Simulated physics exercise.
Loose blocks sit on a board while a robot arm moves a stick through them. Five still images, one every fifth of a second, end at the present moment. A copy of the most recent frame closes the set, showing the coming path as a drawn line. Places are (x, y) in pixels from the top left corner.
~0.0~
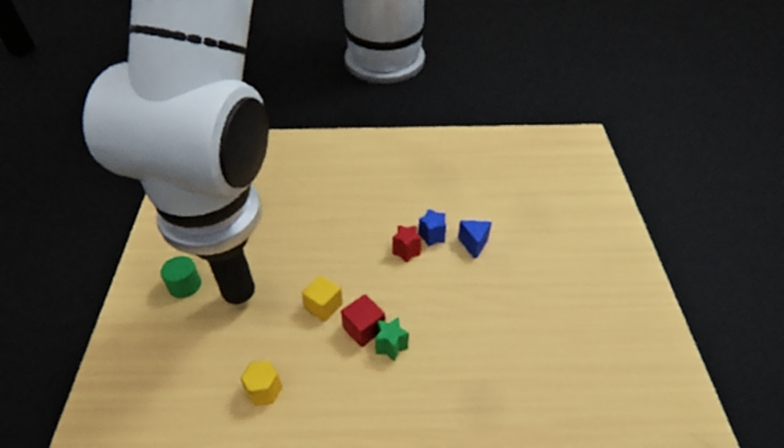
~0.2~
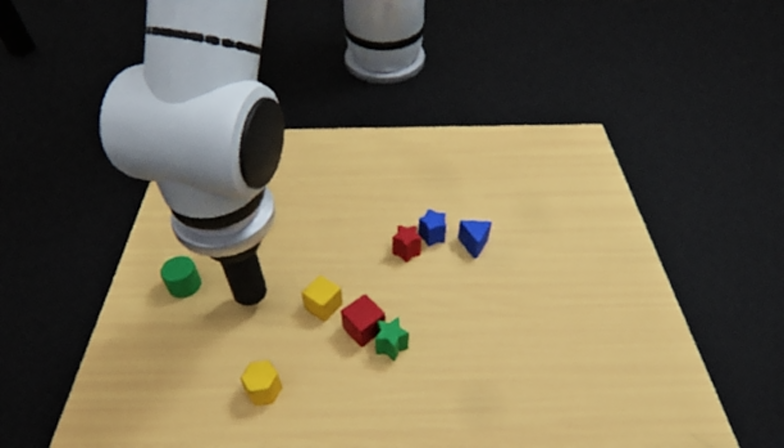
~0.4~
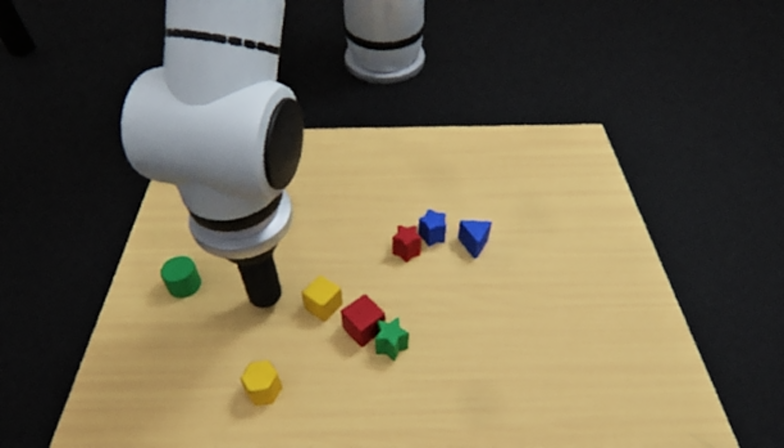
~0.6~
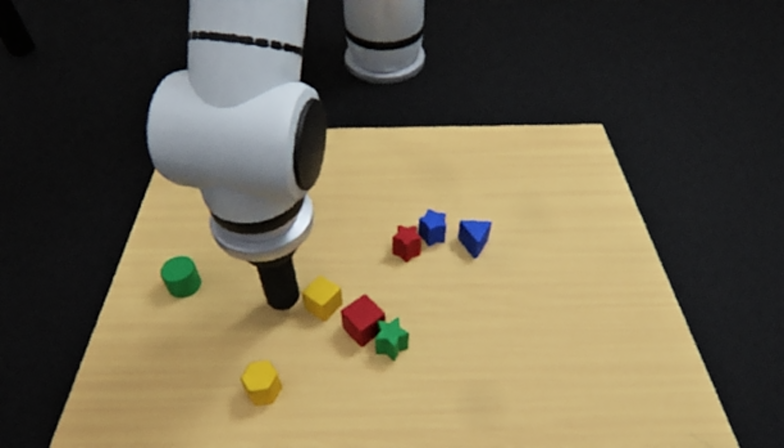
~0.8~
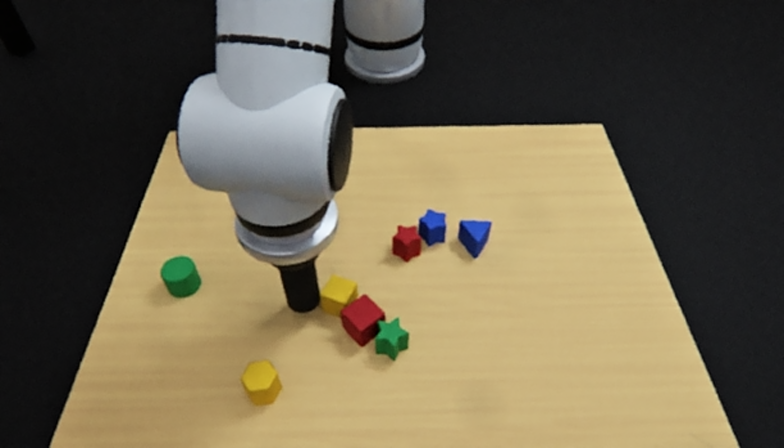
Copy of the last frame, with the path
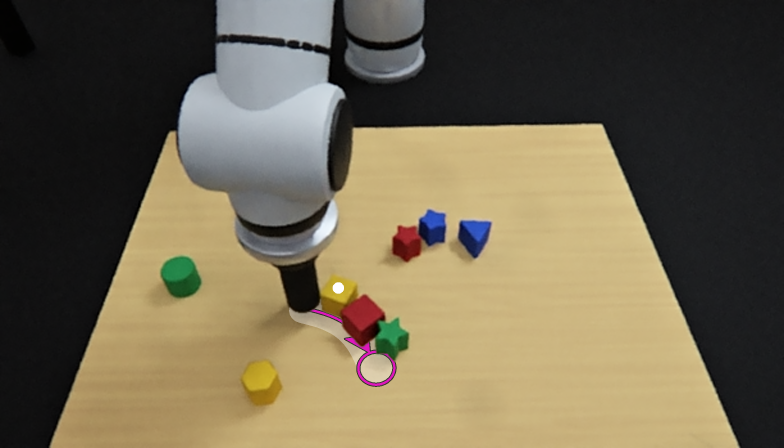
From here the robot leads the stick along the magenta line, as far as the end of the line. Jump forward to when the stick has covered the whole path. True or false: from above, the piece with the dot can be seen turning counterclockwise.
My answer: True.
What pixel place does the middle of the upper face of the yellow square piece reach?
I think it will end close to (364, 286).
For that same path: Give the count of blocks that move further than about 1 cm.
The answer is three or more blocks, counting only moves over 1 cm.
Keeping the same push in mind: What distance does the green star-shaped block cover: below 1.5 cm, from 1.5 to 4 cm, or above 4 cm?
1.5-4 cm.
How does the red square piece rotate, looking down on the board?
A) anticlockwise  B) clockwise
It's A.
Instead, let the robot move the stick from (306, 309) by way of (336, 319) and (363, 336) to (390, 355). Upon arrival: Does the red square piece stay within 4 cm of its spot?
No
The line goes from (306, 309) over (337, 319) and (361, 339) to (376, 368); the dot is on the yellow square piece.
What follows on the original path. One third of the way, stick at (336, 310); yellow square piece at (361, 286), turned 60° anticlockwise; red square piece at (372, 313); green star-shaped block at (397, 334).
Two thirds of the way, stick at (361, 331); yellow square piece at (364, 286), turned 75° anticlockwise; red square piece at (396, 319), turned 40° anticlockwise; green star-shaped block at (417, 342), turned 45° clockwise.
At the end, stick at (376, 360); yellow hexagon unmoved; yellow square piece at (364, 286), turned 75° anticlockwise; red square piece at (401, 323), turned 70° anticlockwise; green star-shaped block at (423, 345), turned 55° clockwise.
